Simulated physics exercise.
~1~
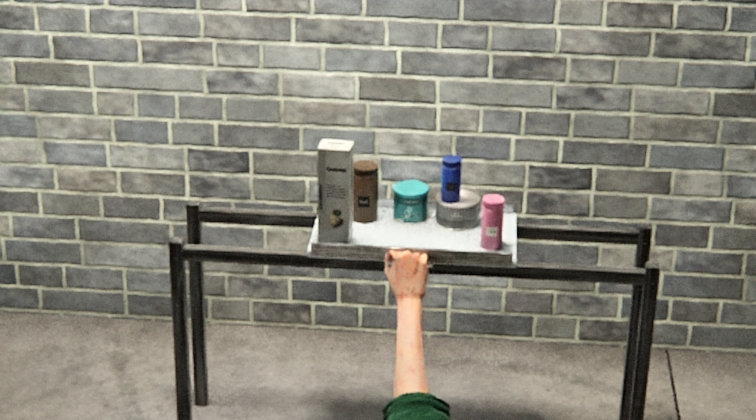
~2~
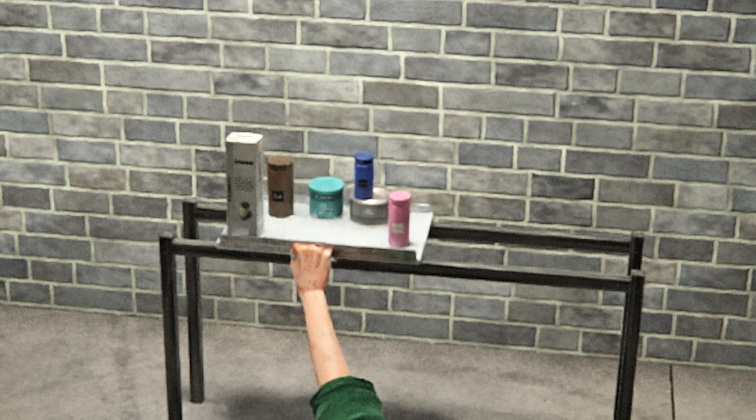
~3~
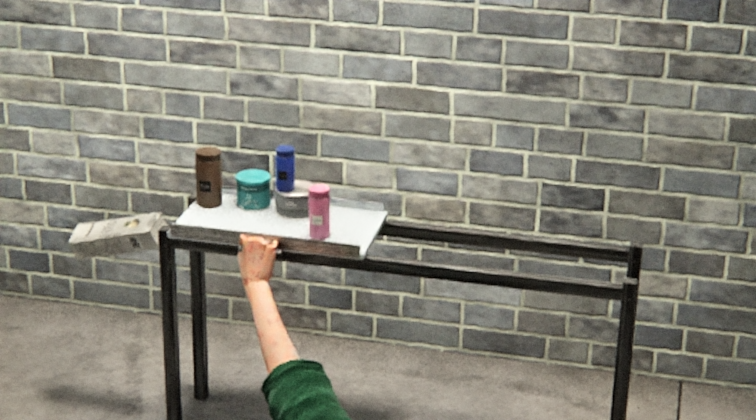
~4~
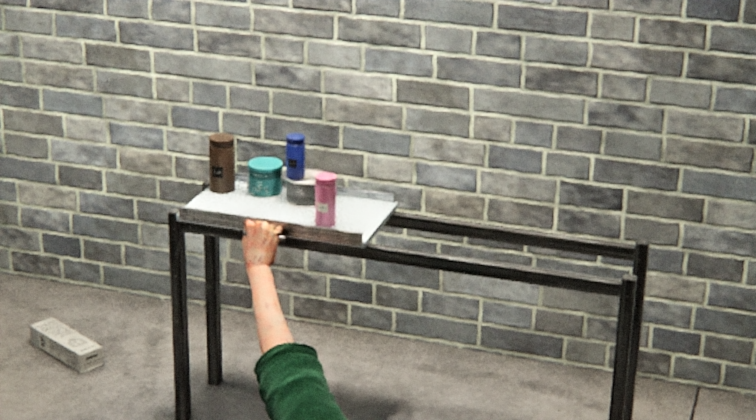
A tray of toiletries on a dark metal frame was moved left by a hand gripping its front edge, and the tall white carton toppled off the left end onto the floor, while the jar, tubs and shakers stayed upright on the tray.
